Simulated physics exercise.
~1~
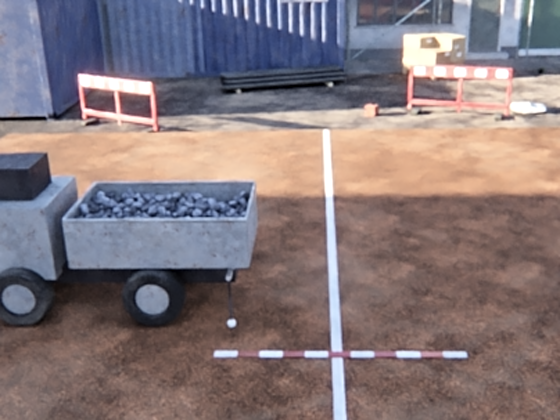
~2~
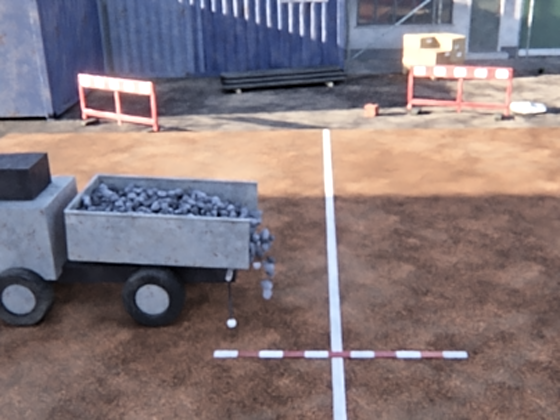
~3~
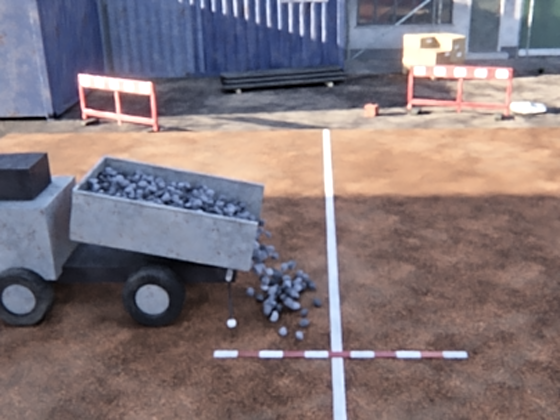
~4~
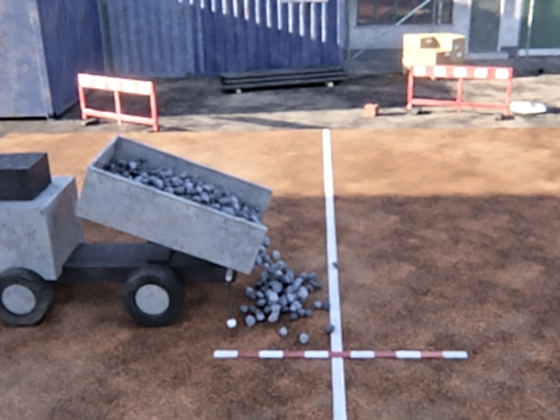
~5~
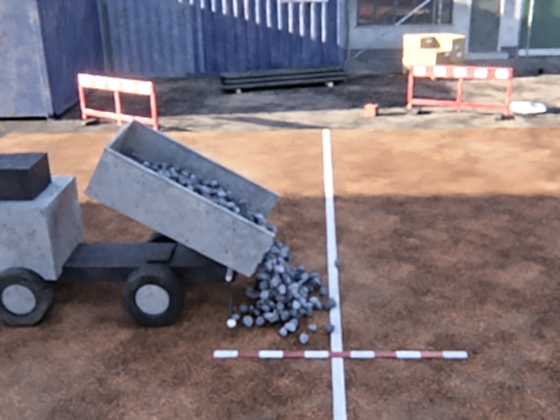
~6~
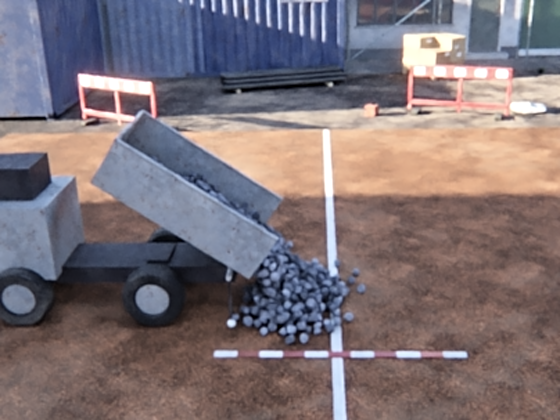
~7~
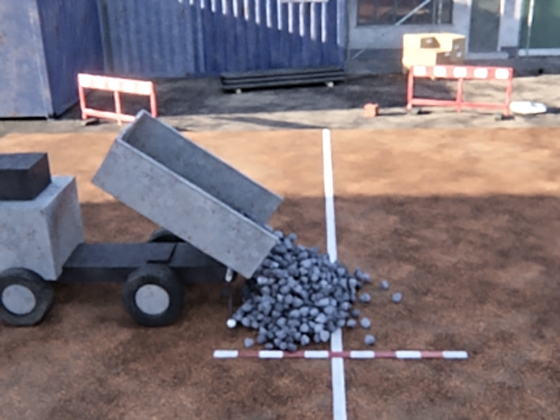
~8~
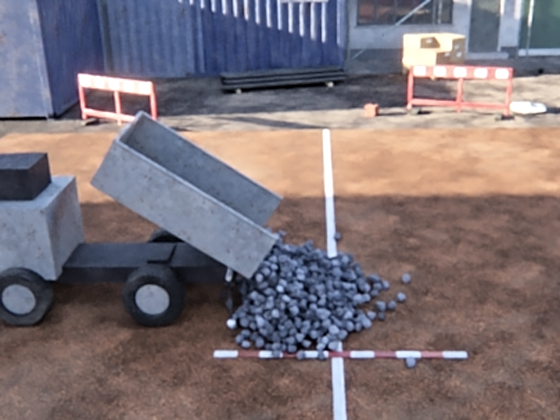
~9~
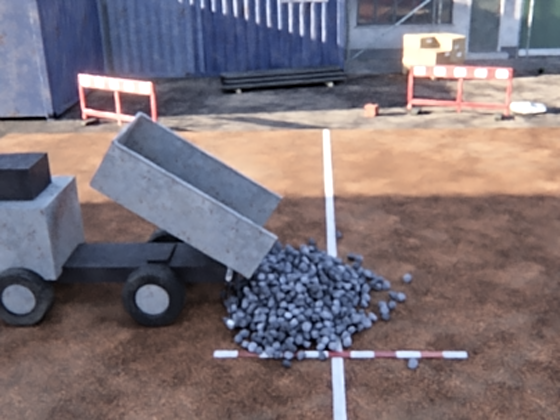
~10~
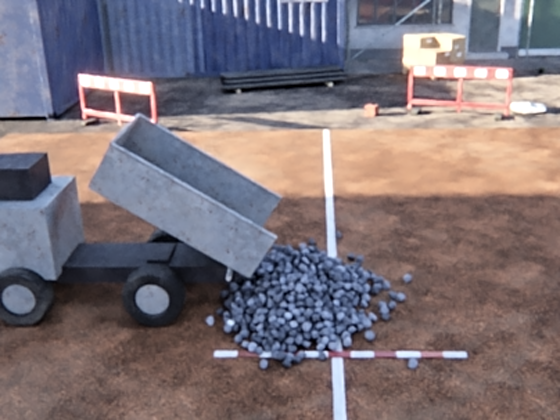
A grey tipper raises its bed and dumps dark stones into a heap across a white line.
